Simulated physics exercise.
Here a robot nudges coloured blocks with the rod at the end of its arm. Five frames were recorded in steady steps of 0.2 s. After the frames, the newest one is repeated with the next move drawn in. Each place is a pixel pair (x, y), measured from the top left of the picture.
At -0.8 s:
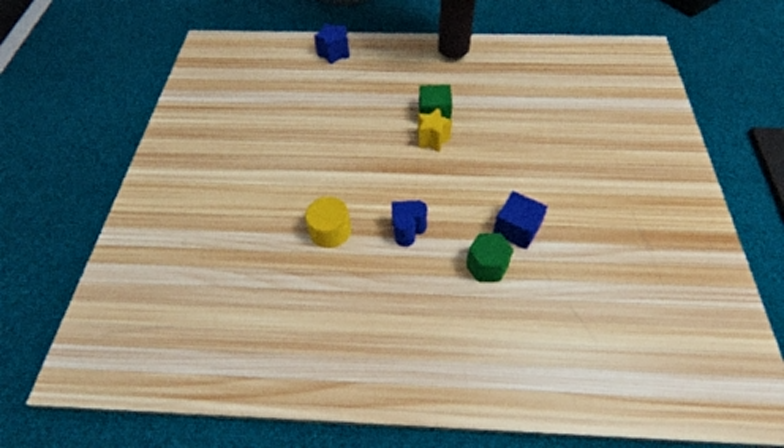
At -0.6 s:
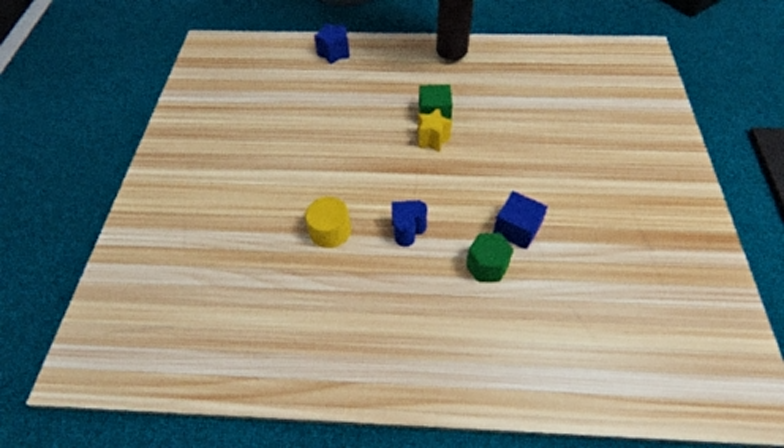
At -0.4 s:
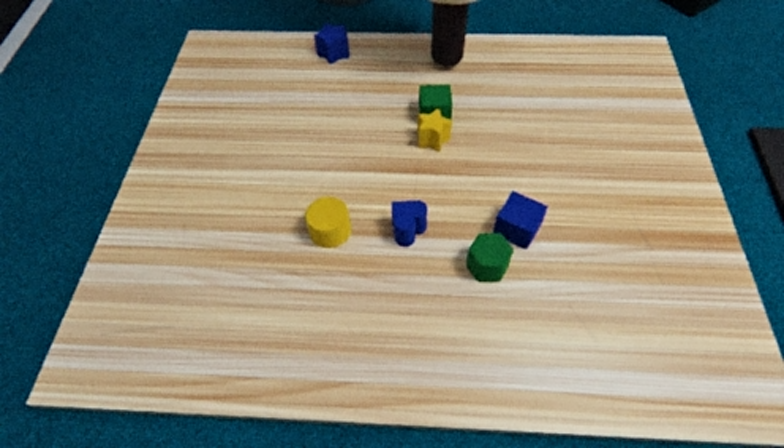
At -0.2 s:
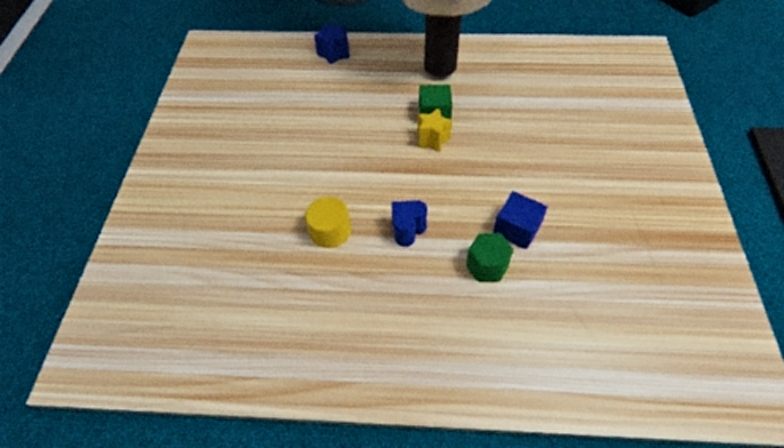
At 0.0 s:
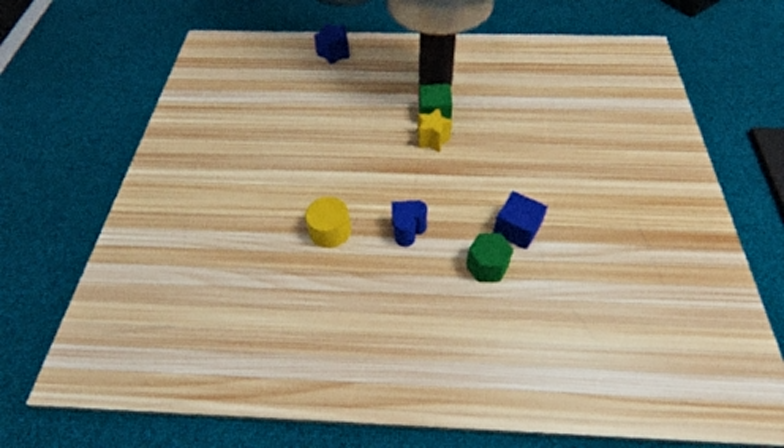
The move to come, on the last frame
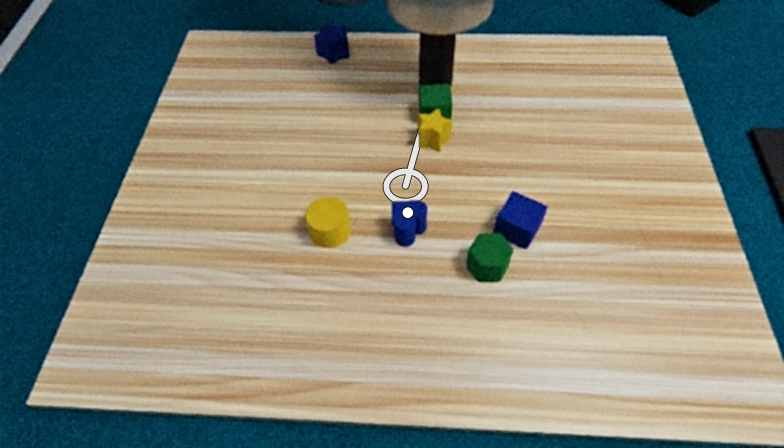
On a wooden board scattered with blue, green and yellow blocks, a robot's dark rod moved slightly left and down from the top edge, coming up close behind the green square block while every block stayed still.
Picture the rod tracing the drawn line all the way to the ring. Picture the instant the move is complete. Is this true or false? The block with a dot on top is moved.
That is false.
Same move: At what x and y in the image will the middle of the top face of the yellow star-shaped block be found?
It sits at (457, 210).
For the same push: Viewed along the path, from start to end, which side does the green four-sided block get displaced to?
It slides leftward.
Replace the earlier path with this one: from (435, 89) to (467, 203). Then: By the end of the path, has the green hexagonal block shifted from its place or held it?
It gets no push and keeps its place.
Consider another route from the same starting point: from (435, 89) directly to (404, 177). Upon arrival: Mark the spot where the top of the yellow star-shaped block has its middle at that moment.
The middle of the upper face of the yellow star-shaped block will lie at about (450, 203) in the picture.
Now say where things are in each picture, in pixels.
In the first picture, tip of the rod (454, 48), middles of tops, blue heart-shaped block (408, 213), yellow star-shaped block (434, 120), green four-sided block (436, 94).
In the second picture, rod (452, 50), nothing pushed.
In the third picture, rod (447, 56), nothing pushed.
In the fourth picture, rod (441, 66), nothing pushed.
In the fifth picture, rod (436, 83), blue heart-shaped block (408, 213), yellow star-shaped block (434, 120), green four-sided block (436, 94).
The line goes in a line from (435, 89) to (406, 186); the dot is on the blue heart-shaped block.
On the path given first. One third of the way, rod (426, 112); yellow star-shaped block (434, 148); green four-sided block (433, 123), turned 20° anticlockwise.
Two thirds of the way, rod (416, 145); yellow star-shaped block (439, 183); green four-sided block (431, 157), turned 30° anticlockwise.
At the end, rod (406, 181); blue heart-shaped block unmoved; yellow star-shaped block (457, 210), turned 25° anticlockwise; green four-sided block (436, 185), turned 55° anticlockwise.
